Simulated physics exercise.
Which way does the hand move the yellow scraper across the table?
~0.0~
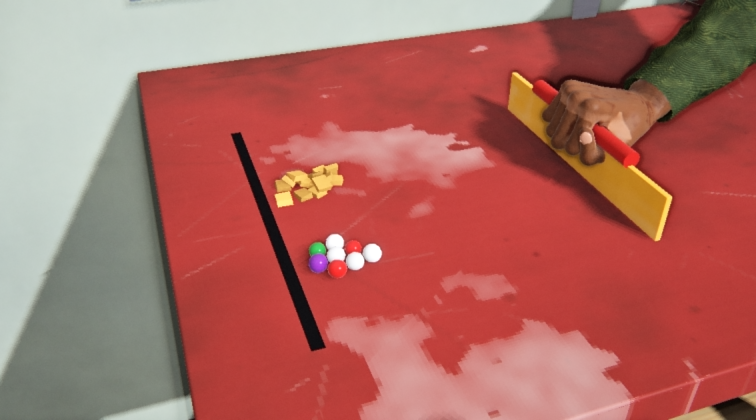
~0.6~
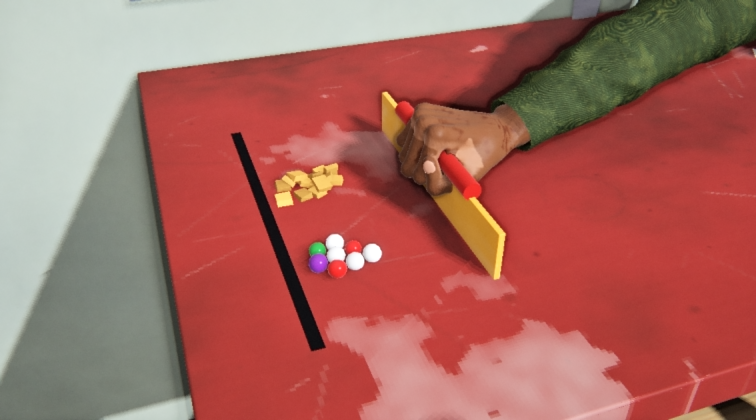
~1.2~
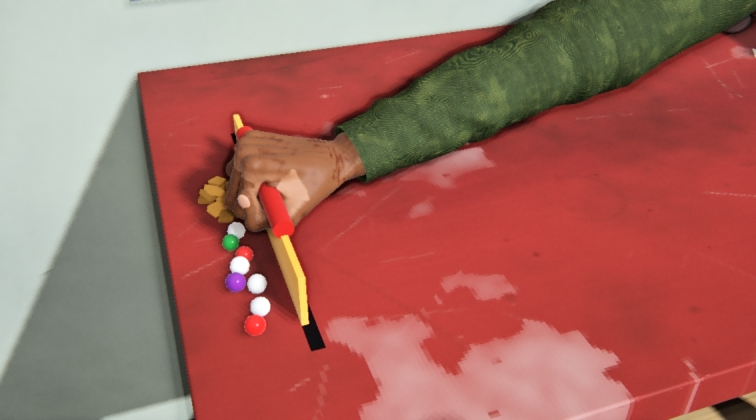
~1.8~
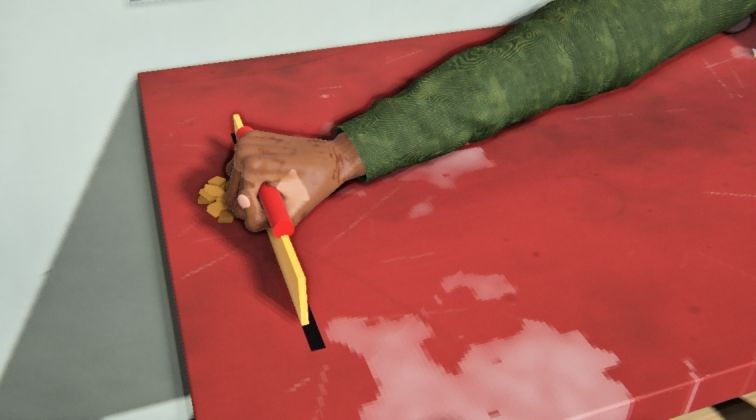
The hand moves the scraper to the left, until it stands at the black strip.
